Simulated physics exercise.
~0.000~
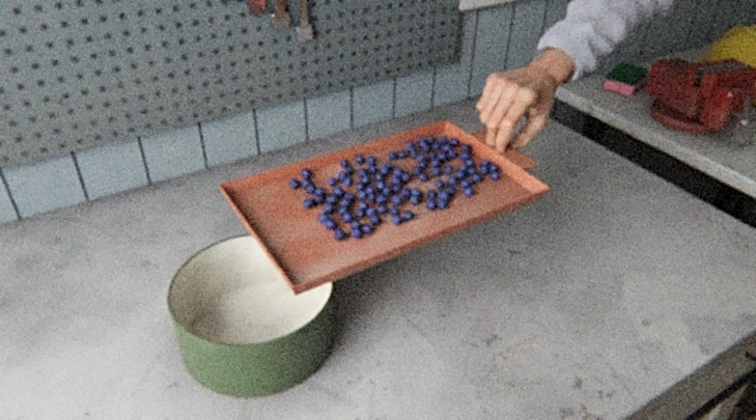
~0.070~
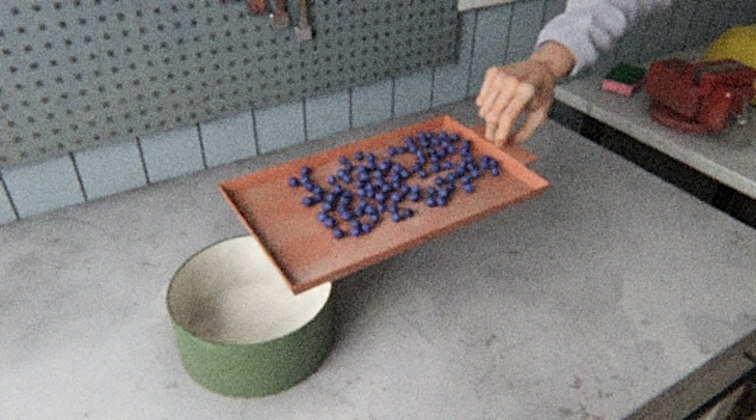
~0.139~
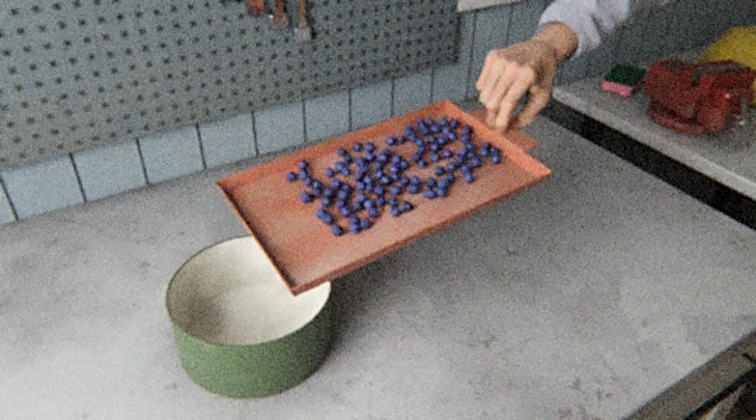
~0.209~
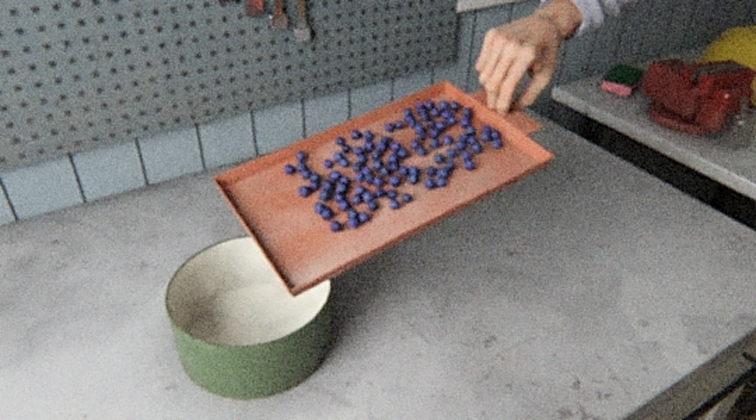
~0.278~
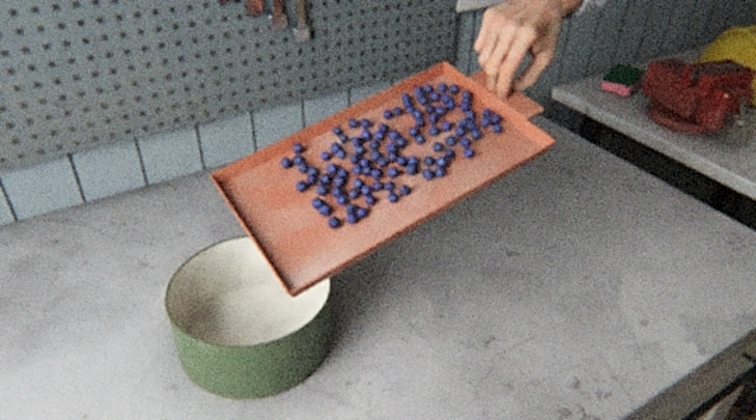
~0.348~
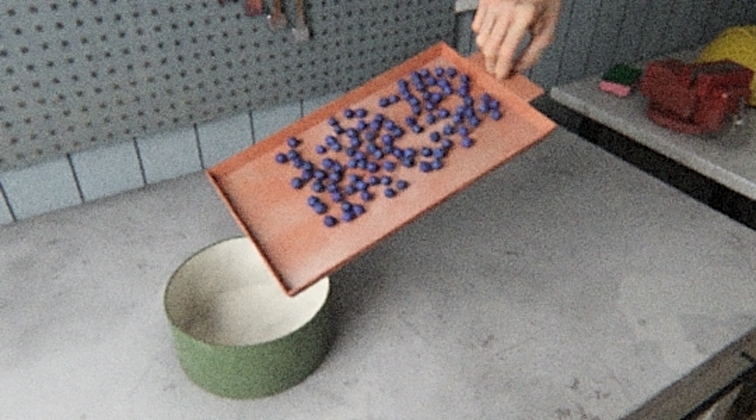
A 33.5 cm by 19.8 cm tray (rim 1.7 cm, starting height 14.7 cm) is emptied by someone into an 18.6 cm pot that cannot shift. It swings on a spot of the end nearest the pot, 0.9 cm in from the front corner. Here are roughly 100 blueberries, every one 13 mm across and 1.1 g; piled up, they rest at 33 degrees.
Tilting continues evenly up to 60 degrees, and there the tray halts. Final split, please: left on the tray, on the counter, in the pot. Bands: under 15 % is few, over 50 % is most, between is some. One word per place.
Left on the tray: Most, counter: Some, pot: Few.
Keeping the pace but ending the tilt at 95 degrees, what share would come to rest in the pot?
Estimate: Roughly 15 percent.
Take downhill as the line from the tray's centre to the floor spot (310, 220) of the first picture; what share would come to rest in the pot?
I'd say close to 20 %.
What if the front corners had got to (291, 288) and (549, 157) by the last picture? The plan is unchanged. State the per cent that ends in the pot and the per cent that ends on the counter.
Per cent by place - pot 0, counter 10.
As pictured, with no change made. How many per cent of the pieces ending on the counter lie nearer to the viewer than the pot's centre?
About 100 percent of the spill.
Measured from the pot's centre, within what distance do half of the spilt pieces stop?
About 20 cm.
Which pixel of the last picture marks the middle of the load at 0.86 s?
Close to pixel (291, 238).
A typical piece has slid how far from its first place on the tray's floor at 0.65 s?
I'd say close to 11 centimetres.
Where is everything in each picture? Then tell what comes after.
The first picture shows tray tilt 0 degrees, front corners at (295, 283) and (544, 187); middle of the pieces at (396, 181); pot at (252, 283).
The second picture shows tray tilt 1 degrees, front corners at (294, 283) and (544, 183); middle of the pieces at (395, 178).
The third picture shows tray tilt 5 degrees, front corners at (292, 285) and (546, 170), lowest corner left front; middle of the pieces at (394, 170).
The fourth picture shows tray tilt 10 degrees, front corners at (291, 286) and (548, 155), lowest corner left front; middle of the pieces at (393, 159).
The fifth picture shows tray tilt 14 degrees, front corners at (290, 288) and (550, 140), lowest corner left front; middle of the pieces at (392, 148).
The sixth picture shows tray tilt 19 degrees, front corners at (289, 289) and (550, 125), lowest corner left front; middle of the pieces at (387, 139); pot at (249, 285). The tray's pace is about 65 degrees a second.
After 0.65 s, tilt 39 degrees; the tray holds 100 %, the pot 0 %.
After 0.86 s, tilt 53 degrees; the tray holds 100 %, the pot 0 %.
After 1.18 s, tilt 60 degrees; the tray holds 75 %, the pot 5 %.
At rest (2.0 s), tray 70 %, counter 25 %, pot 5 %.
